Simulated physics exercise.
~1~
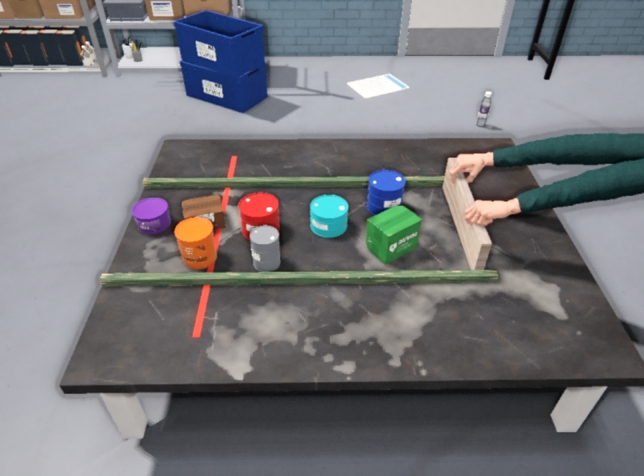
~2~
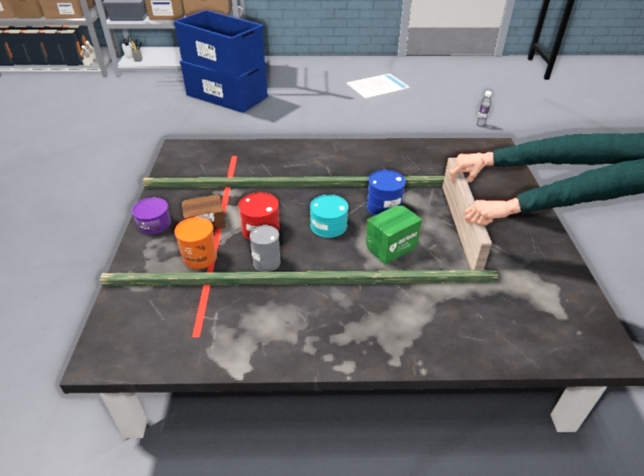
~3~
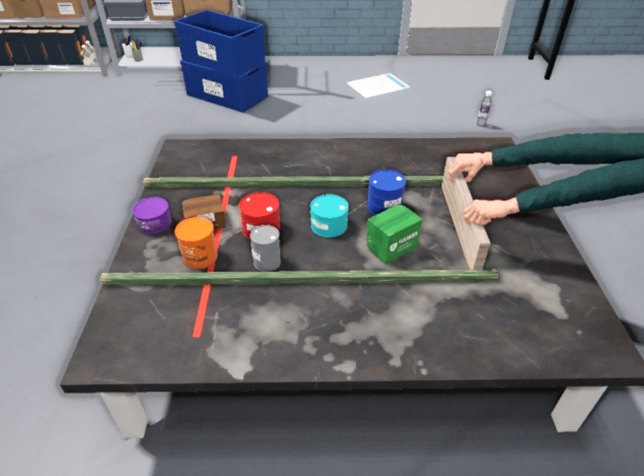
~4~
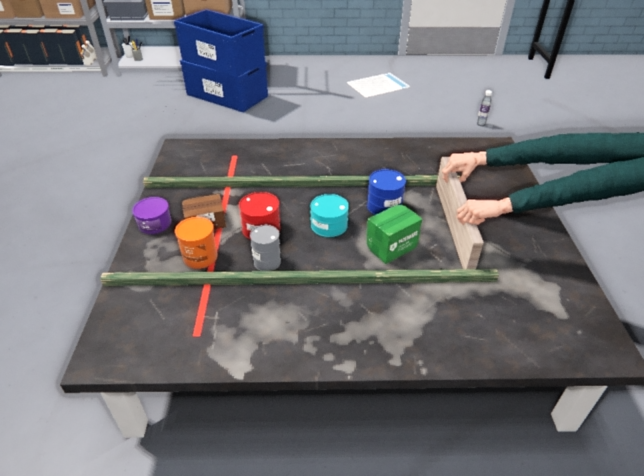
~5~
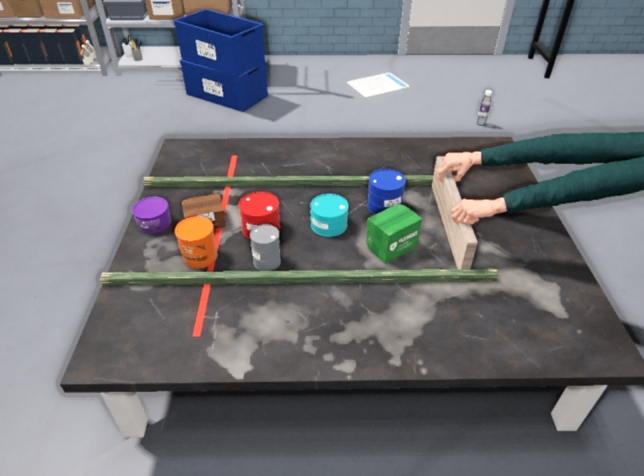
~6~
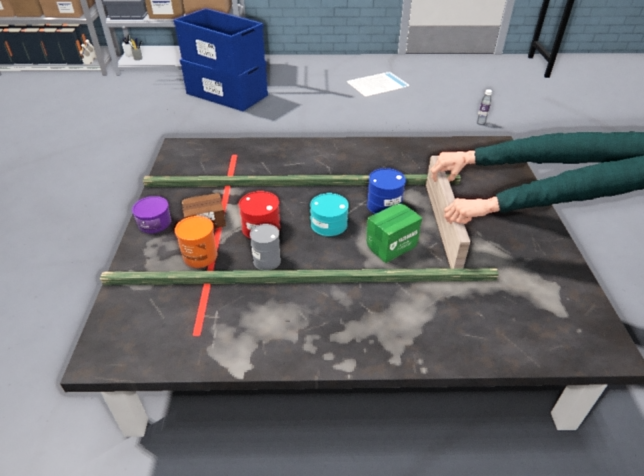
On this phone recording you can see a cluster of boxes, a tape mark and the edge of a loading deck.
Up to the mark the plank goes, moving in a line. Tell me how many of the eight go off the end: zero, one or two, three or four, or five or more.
The answer is one or two.
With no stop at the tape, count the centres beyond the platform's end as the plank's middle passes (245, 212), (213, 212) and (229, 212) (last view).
The numbers past the end are 1, 1 and 1.
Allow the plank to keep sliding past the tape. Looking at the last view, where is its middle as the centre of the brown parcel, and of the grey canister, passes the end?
When the brown parcel crosses, the middle is near (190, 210); when the grey canister crosses, near (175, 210).
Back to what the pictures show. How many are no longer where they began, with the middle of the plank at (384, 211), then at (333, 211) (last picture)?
Counting first: 2, next 4.
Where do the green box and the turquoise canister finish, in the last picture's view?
First (185, 236), then (191, 214).
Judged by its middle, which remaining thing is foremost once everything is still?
Foremost: The brown parcel.
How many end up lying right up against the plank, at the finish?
The number is 2.
Soon after, none off yet; purple pail at rest near (153, 215); brown parcel at rest near (204, 213); orange pail at rest near (197, 242).
Then, none off yet; purple pail at rest near (153, 215); brown parcel moving near (202, 213); orange pail at rest near (197, 242).
Further on, none off yet; purple pail moved about its own width near (132, 211); brown parcel moved about its own width near (167, 215); orange pail moved about its own width near (173, 248).
At rest, the number that fall off is one or two; fallen, purple pail.
